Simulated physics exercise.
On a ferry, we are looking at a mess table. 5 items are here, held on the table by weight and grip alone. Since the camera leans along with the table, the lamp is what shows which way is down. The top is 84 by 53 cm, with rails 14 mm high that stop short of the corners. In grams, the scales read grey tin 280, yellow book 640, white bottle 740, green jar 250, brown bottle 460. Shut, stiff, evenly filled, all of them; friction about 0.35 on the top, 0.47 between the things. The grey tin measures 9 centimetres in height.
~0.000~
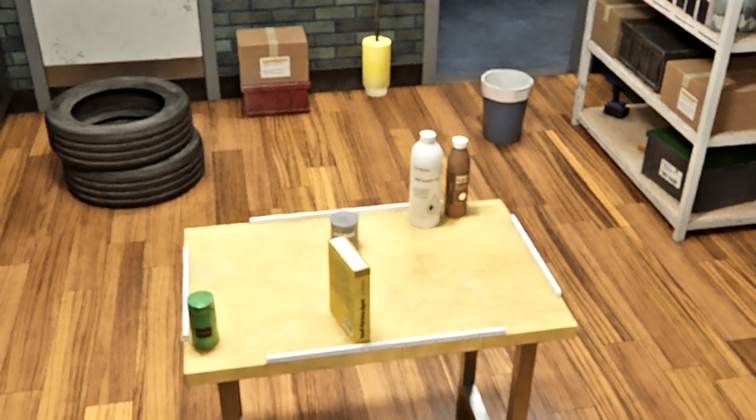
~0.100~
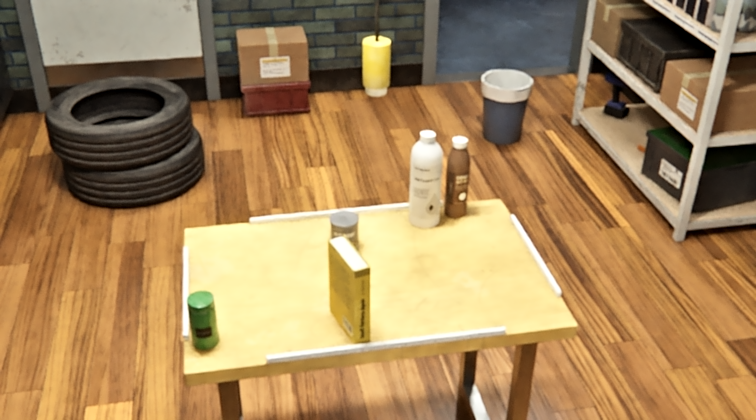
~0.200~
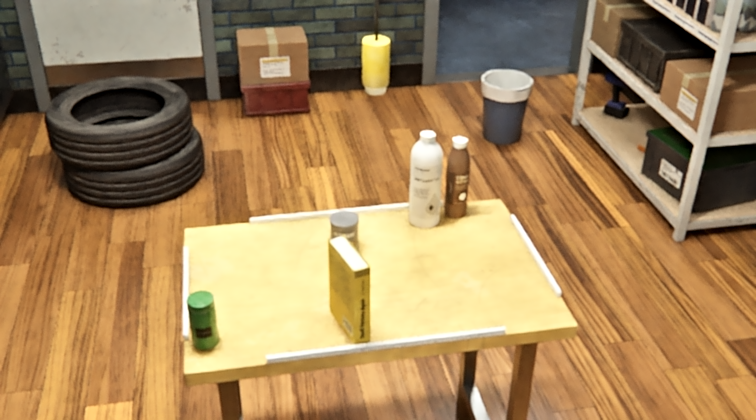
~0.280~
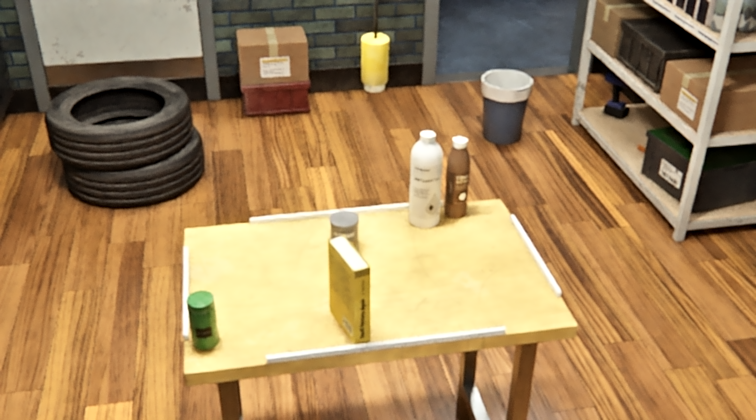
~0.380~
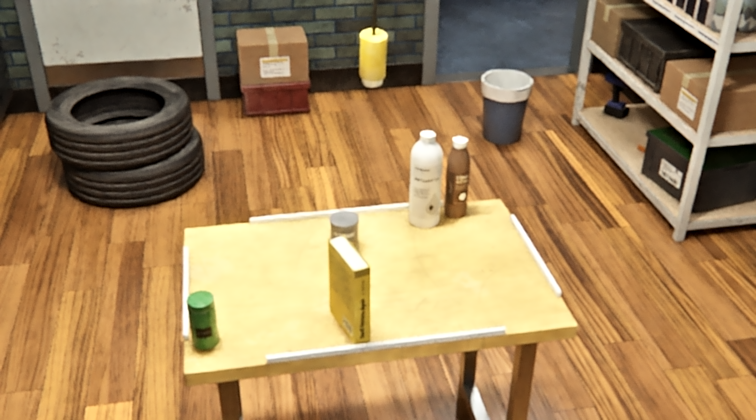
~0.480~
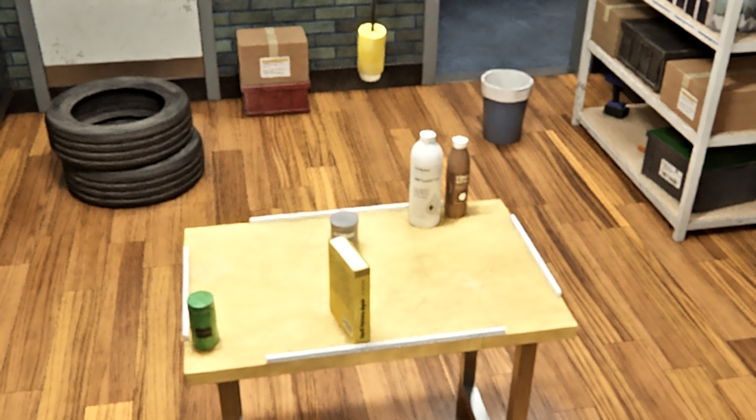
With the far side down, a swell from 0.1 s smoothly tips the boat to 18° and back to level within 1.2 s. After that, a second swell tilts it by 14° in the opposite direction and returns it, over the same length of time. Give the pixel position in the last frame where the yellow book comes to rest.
Near (349, 290).
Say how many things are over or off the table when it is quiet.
That makes 0.
Around 0.98 s, heel 10°, far side down; brown bottle tipped 5° against what carries it.
Around 1.28 s, boat level.
Around 2.18 s, heel 7°, near side down.
Finally (3.0 s), all 5 still in place (within 5 cm). In the last view, yellow book near (349, 290).
